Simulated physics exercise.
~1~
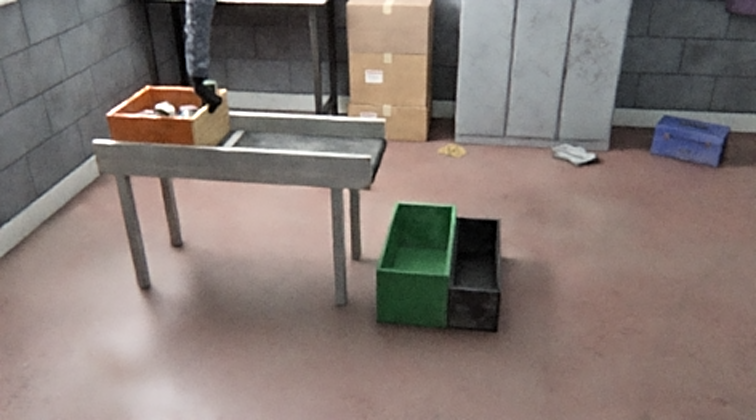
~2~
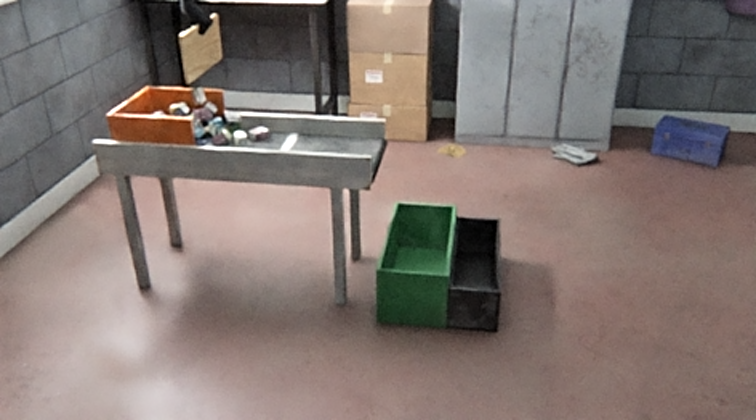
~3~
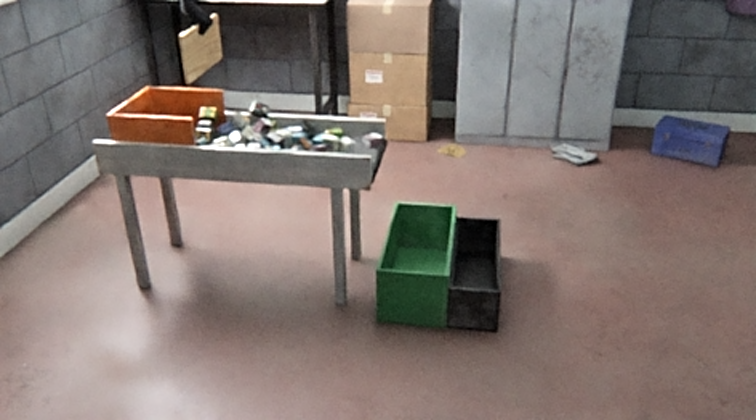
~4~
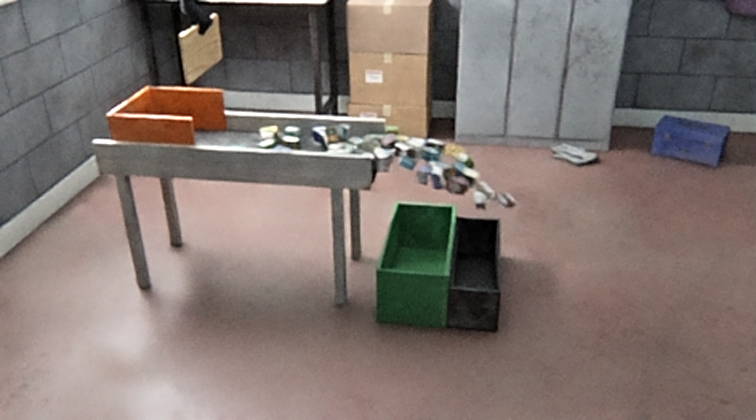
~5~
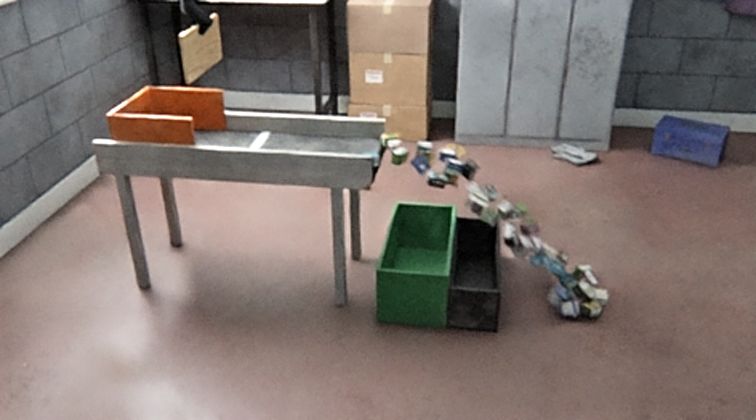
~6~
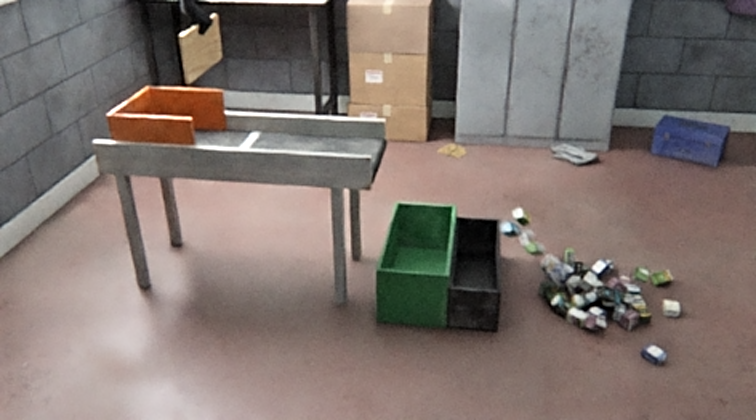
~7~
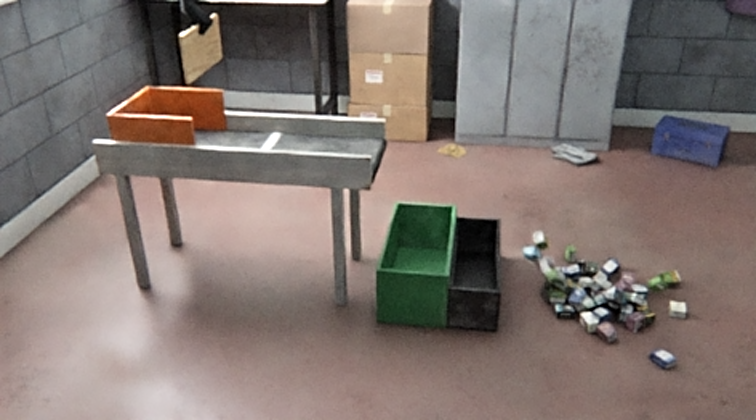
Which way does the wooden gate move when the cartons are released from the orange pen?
The gate moves up, lifted clear of the end of the orange pen, and it stays raised above the conveyor.
